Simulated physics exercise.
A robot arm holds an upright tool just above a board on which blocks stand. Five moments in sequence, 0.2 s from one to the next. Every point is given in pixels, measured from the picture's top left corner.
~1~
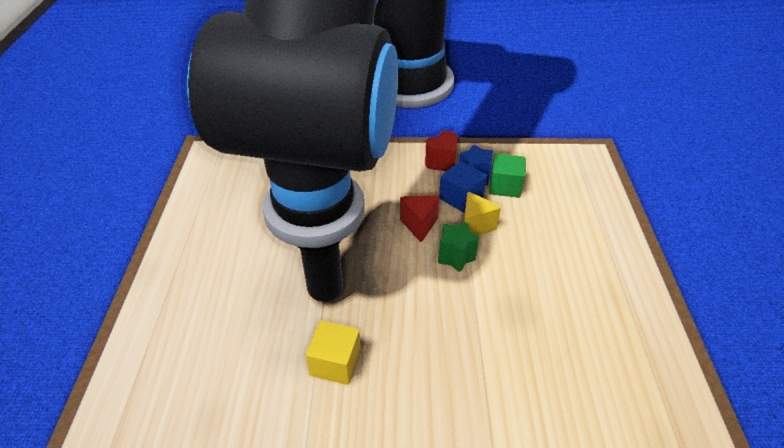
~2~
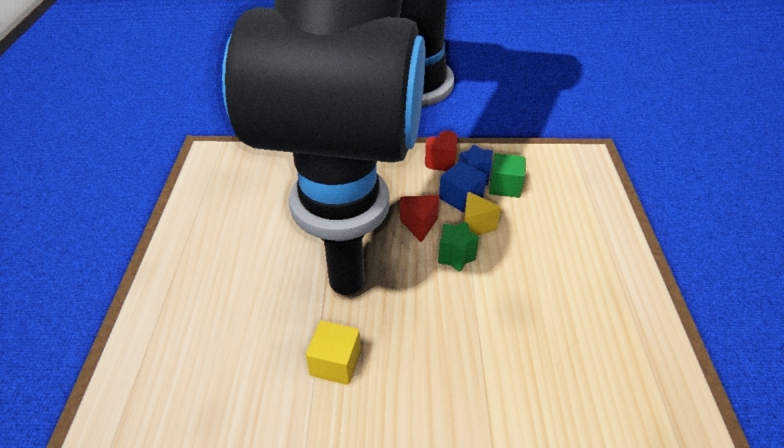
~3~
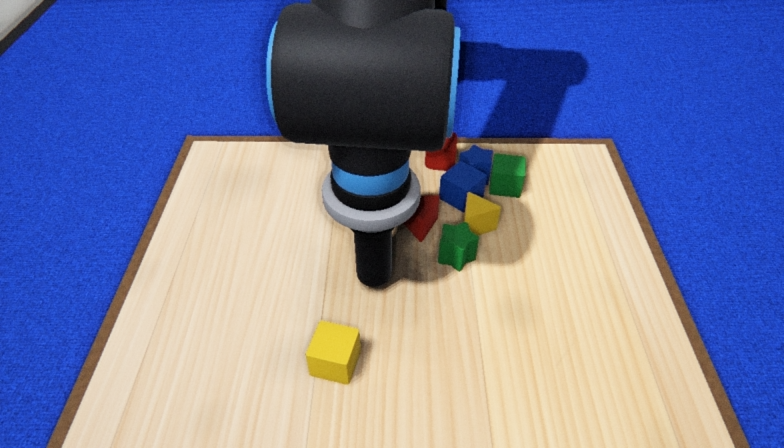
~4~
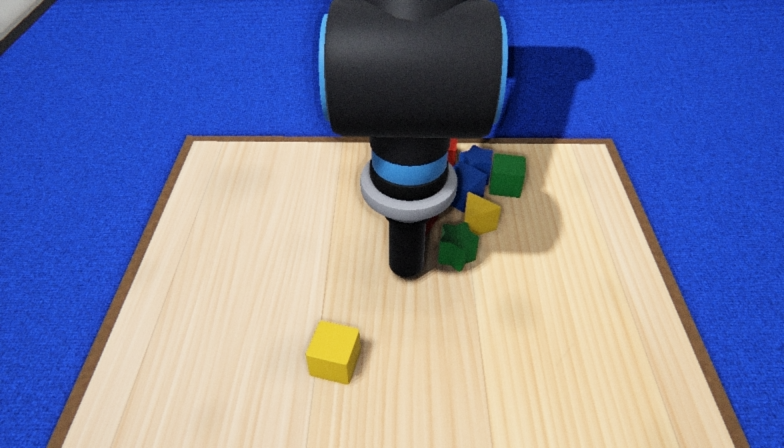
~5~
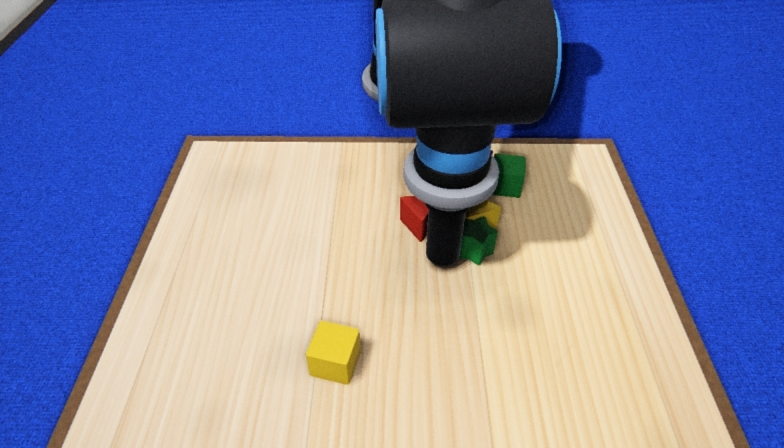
In the video, a black robot arm with blue bands moves its upright tool rightward and slightly away across a wooden board toward clustered coloured blocks, then nudges the green star to the right, while a yellow cube stays still.
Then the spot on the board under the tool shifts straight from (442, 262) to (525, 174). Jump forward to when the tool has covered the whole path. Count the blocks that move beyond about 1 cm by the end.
This push will displace three or more blocks.
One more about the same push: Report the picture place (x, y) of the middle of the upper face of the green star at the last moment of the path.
Just about (501, 223).
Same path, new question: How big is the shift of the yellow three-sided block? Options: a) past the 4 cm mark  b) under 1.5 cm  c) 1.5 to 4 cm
That would be a.
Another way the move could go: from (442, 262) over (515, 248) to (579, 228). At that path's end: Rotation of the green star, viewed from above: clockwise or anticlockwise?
From above, it looks like the green star goes counterclockwise.
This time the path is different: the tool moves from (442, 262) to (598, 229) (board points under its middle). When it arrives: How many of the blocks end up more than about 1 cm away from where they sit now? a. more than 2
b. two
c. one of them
It's c.
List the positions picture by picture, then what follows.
Tool's lower end (325, 289); blue square block (464, 175); green star (459, 234); yellow three-sided block (479, 205); green square block (510, 164), in the first picture.
Tool (347, 283); blocks still, in the second picture.
Tool (374, 275); blocks still, in the third picture.
Tool (406, 266); blocks still, in the fourth picture.
Tool (443, 255); blue square block hidden; green star (477, 229); yellow three-sided block (479, 205); green square block (510, 164), in the fifth picture.
The first path, step by step. One third of the way, tool (473, 222); green star (500, 223), turned 35° clockwise; yellow three-sided block (497, 188).
Two thirds of the way, tool (501, 193); green star (501, 223), turned 35° clockwise; yellow three-sided block (532, 174), turned 40° anticlockwise; green square block (514, 157), turned 15° anticlockwise.
At the end, tool (527, 167); blue square block still; green star (501, 223), turned 35° clockwise; yellow three-sided block (549, 169), turned 25° clockwise; green square block (522, 134), turned 25° anticlockwise.
